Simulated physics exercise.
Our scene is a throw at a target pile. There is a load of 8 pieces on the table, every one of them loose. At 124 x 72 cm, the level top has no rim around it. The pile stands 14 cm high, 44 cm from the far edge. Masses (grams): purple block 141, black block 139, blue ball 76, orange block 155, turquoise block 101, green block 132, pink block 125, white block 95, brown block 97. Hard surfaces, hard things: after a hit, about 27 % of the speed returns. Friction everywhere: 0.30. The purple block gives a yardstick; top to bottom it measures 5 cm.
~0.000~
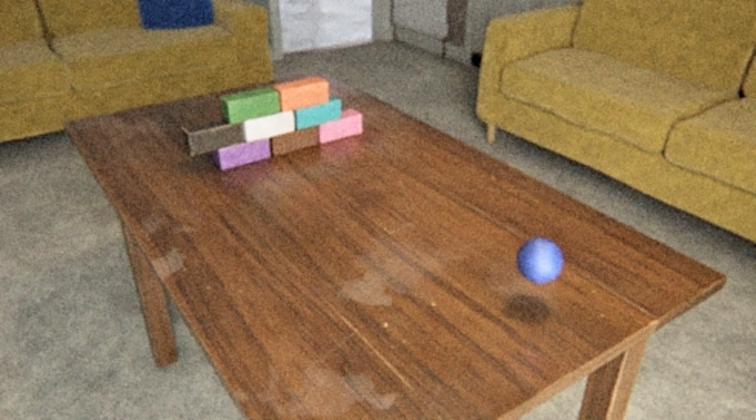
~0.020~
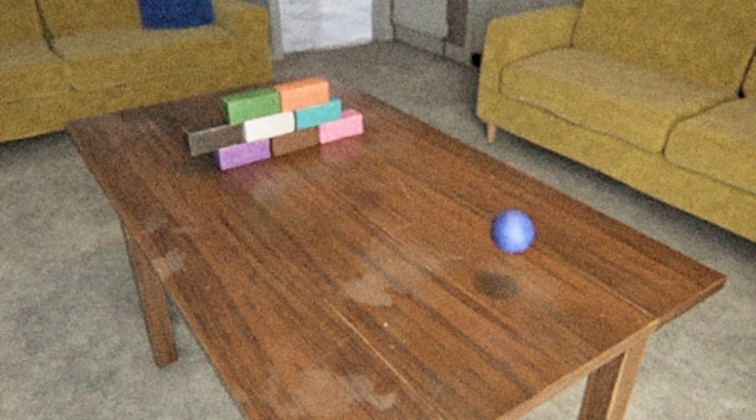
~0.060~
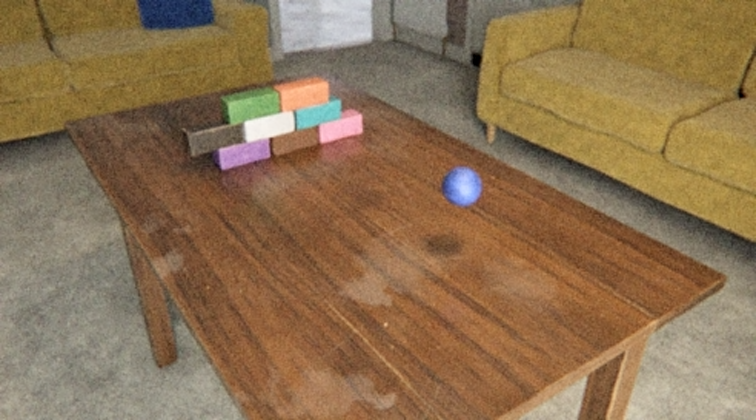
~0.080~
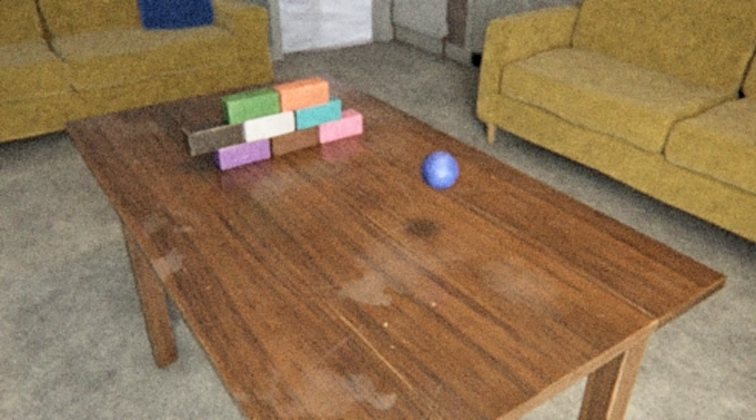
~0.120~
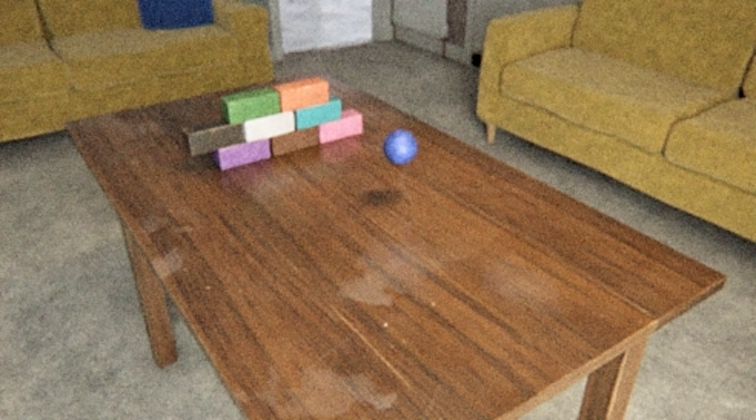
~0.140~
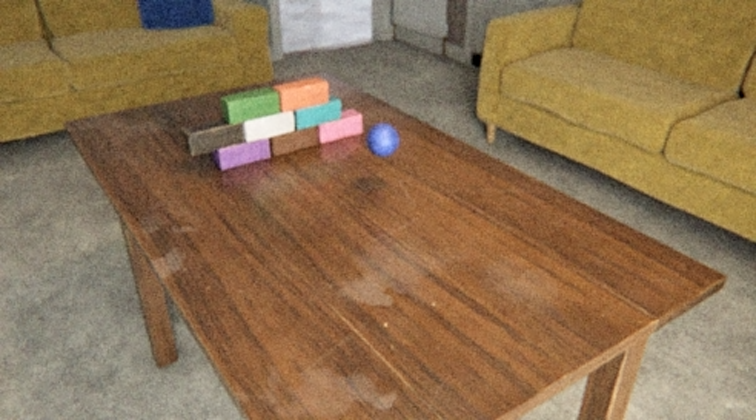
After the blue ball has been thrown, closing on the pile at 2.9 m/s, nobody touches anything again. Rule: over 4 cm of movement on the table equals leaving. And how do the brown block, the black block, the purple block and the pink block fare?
In the end, the brown block stays where it was; the black block stays where it was; the purple block stays where it was; the pink block gets moved.
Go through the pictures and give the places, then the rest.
In the first frame, 62 cm to the stack; blue ball (540, 260); brown block (292, 138); black block (213, 135); purple block (242, 150); pink block (337, 126).
In the second frame, 56 cm to the stack; blue ball (511, 231); green block (251, 105).
In the third frame, 45 cm to the stack; blue ball (461, 186); orange block (301, 95).
In the fourth frame, 39 cm to the stack; blue ball (439, 170); green block (251, 105).
In the fifth frame, 27 cm to the stack; blue ball (400, 147); orange block (301, 95).
In the sixth frame, 21 cm to the stack; blue ball (383, 140); brown block (292, 138); black block (213, 136); purple block (242, 150); pink block (337, 126).
Around 0.24 s, blue ball near (328, 132); turquoise block at 6° to upright; orange block at 6° to upright.
Around 0.34 s, blue ball near (330, 129); pink block shifted 6 cm near (331, 117); brown block shifted 2 cm near (287, 136); turquoise block shifted 5 cm.
Around 0.44 s, blue ball near (331, 127); pink block shifted 7 cm near (329, 115); brown block shifted 2 cm near (286, 135); turquoise block shifted 6 cm.
Finally (1.0 s), not toppled but over 4 cm from the start, turquoise block and pink block; the other 6 still in place (within 4 cm). Final places as that camera would see them, brown block near (286, 135), black block near (213, 136).
